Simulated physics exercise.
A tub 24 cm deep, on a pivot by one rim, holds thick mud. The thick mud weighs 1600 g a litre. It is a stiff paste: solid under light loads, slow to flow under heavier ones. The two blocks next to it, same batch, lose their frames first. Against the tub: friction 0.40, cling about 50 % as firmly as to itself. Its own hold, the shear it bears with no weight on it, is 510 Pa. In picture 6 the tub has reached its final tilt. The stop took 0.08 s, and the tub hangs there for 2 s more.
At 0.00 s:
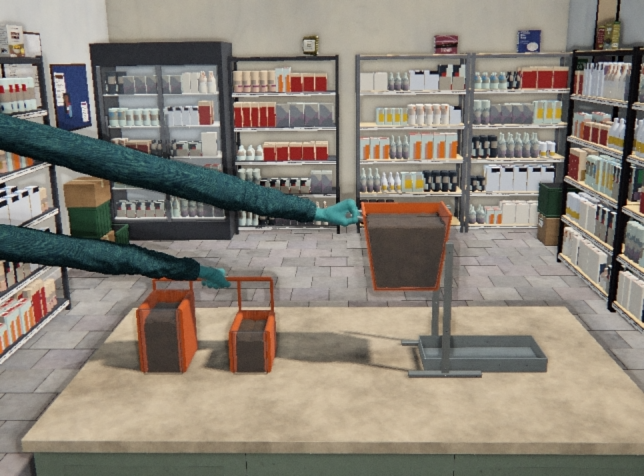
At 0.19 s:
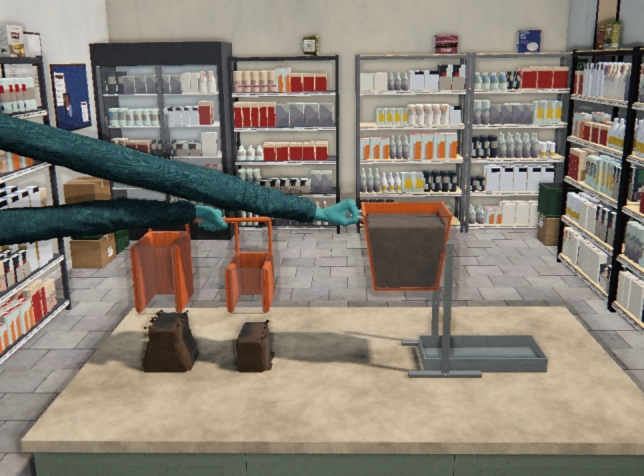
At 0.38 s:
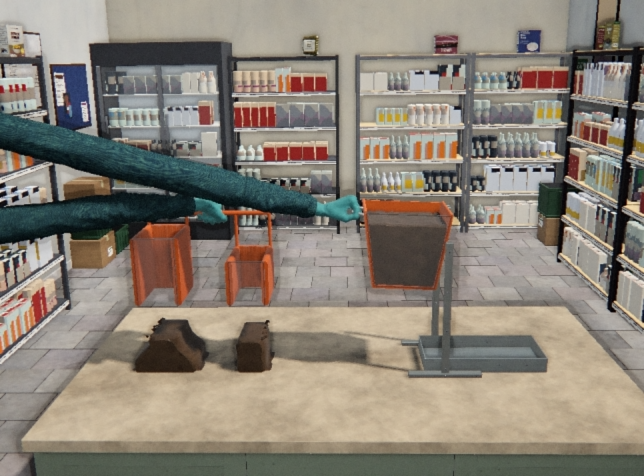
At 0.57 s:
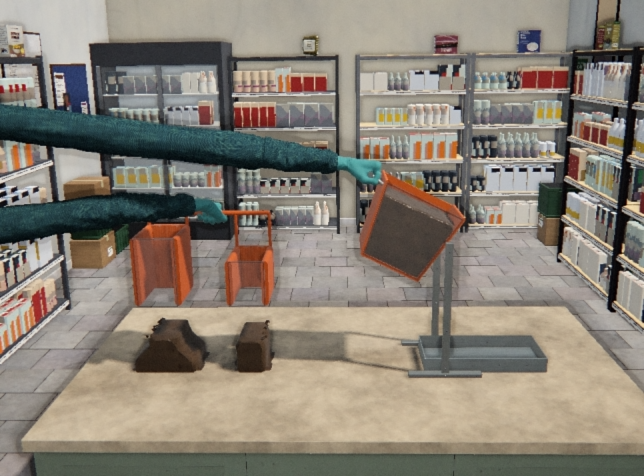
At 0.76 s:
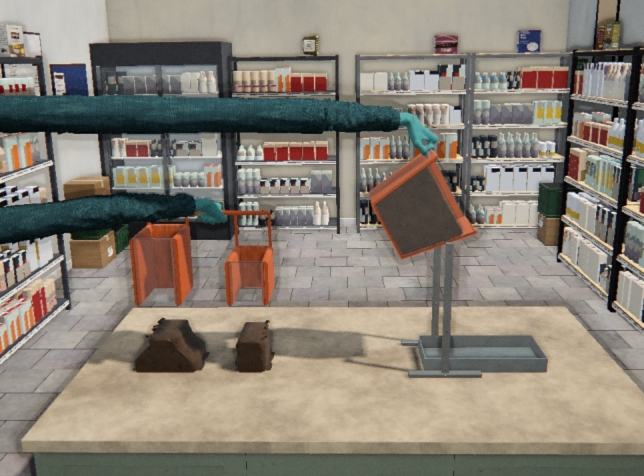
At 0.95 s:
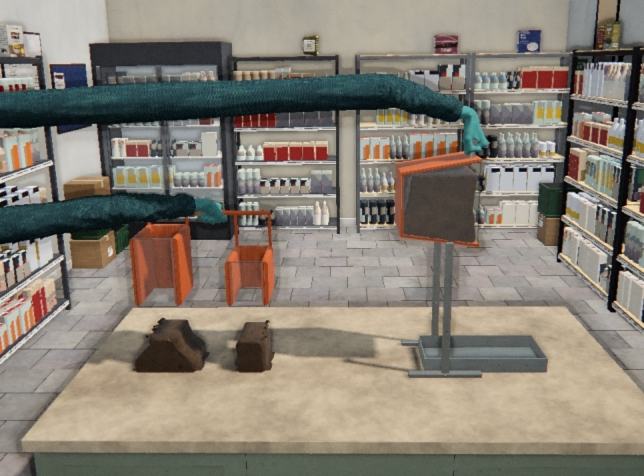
To begin with, a teal-sleeved arm lifts two orange moulds off dark mud blocks on a table; the larger left block slumps lower and wider while the smaller right one keeps its height. Then another arm swings the orange-edged tub clockwise onto its side, the mud staying inside.
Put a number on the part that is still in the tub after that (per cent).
About 35 %.
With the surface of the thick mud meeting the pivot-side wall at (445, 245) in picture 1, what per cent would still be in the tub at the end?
It would be near 50 %.
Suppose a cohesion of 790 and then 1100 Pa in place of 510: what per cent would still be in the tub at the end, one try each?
In that order: 40 %, 0 %.
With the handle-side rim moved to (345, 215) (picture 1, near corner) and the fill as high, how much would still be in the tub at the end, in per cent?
It would be near 30 %.
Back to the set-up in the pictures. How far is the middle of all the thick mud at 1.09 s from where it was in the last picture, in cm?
Roughly 7 cm.
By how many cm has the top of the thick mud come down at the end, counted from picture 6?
About 13 cm.
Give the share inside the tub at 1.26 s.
Near 45 %.
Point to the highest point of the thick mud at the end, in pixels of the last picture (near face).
Around (437, 215).
After 1.09 s, the tub is at 89 degrees and holds 74 %.
After 1.26 s, the tub is at 89 degrees and holds 45 %.
After 1.43 s, the tub is at 89 degrees and holds 36 %.
After 1.60 s, the tub is at 89 degrees and holds 35 %.
After 2.95 s, at the end, the tub is at 89 degrees and holds 35 %.
